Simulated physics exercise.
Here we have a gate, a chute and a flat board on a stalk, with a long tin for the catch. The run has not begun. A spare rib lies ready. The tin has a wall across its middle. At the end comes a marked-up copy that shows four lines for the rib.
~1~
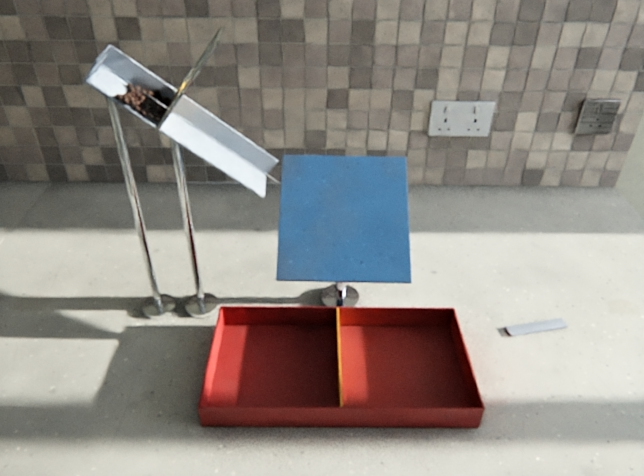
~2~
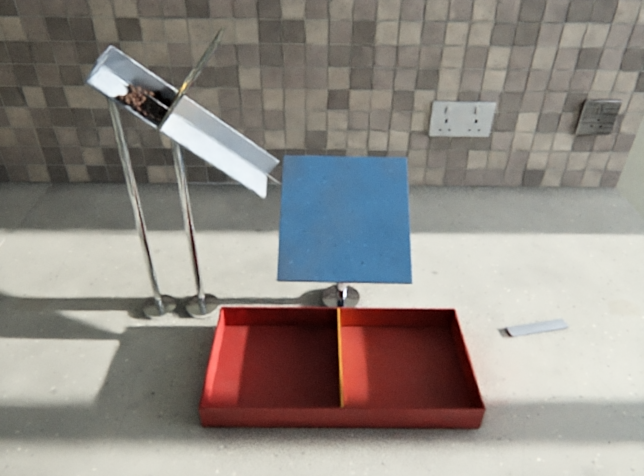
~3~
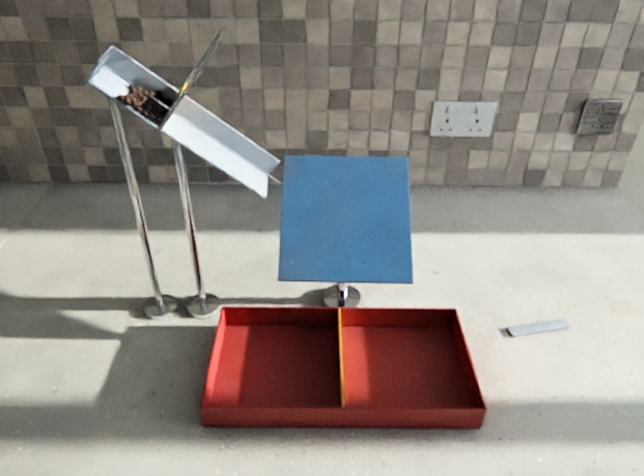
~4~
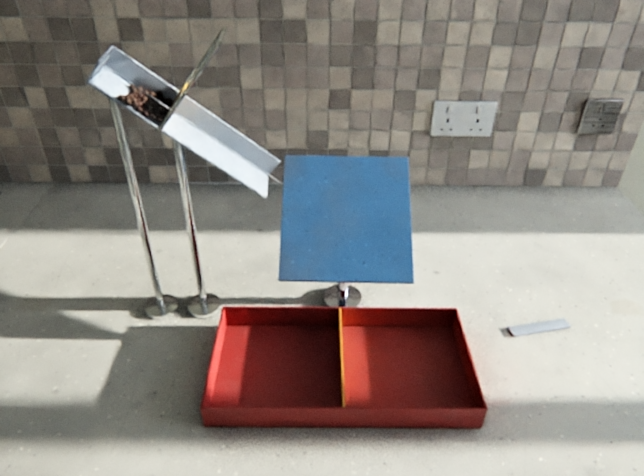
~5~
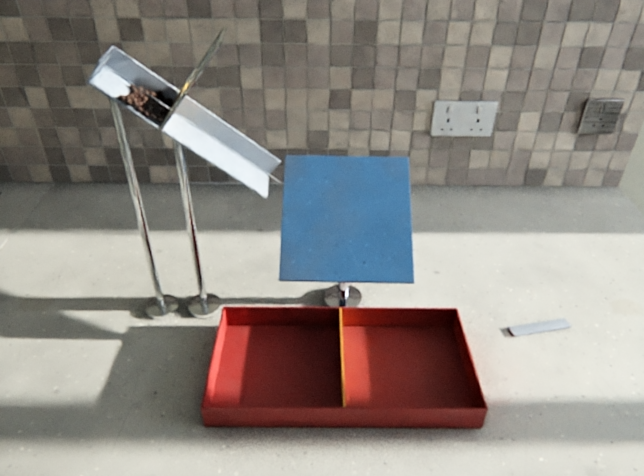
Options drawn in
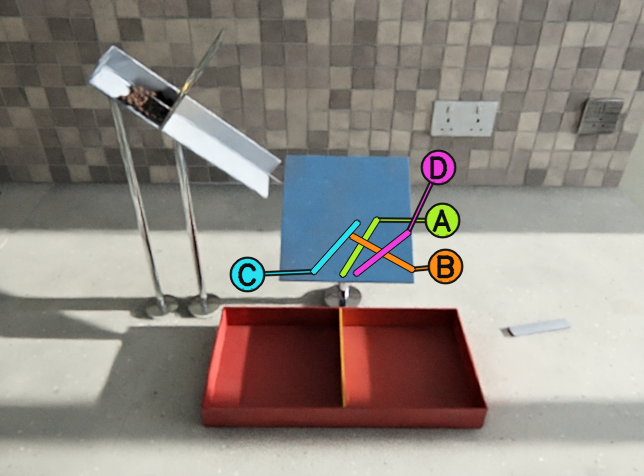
Nothing moves apart from a barely noticeable drift of the view, which looks slightly down on a pale, sunlit counter against a wall of grey and brown mosaic tiles. At left, a white chute on two metal legs holds small brown berries behind a shut gate, sloping down rightward towards a tilted blue board on a stalk. A red, two-part tin sits in front, with a small grey strip to its right and sockets on the wall.
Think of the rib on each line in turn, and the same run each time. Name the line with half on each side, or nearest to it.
D.
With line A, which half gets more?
Left.
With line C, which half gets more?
The left half.
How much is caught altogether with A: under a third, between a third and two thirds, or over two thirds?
Line A gives over two thirds.
On the marked copy, line A from (376, 219) to (342, 274); line B from (352, 236) to (412, 269); line C from (357, 223) to (313, 271); line D from (407, 232) to (356, 273).
For line A, of what is caught, most in the left half, a small part in the right.
For line B, of what is caught, about a quarter in the left half, most in the right.
For line C, of what is caught, nearly all in the left half, a small part in the right.
For line D, of what is caught, about half in the left half, about half in the right.
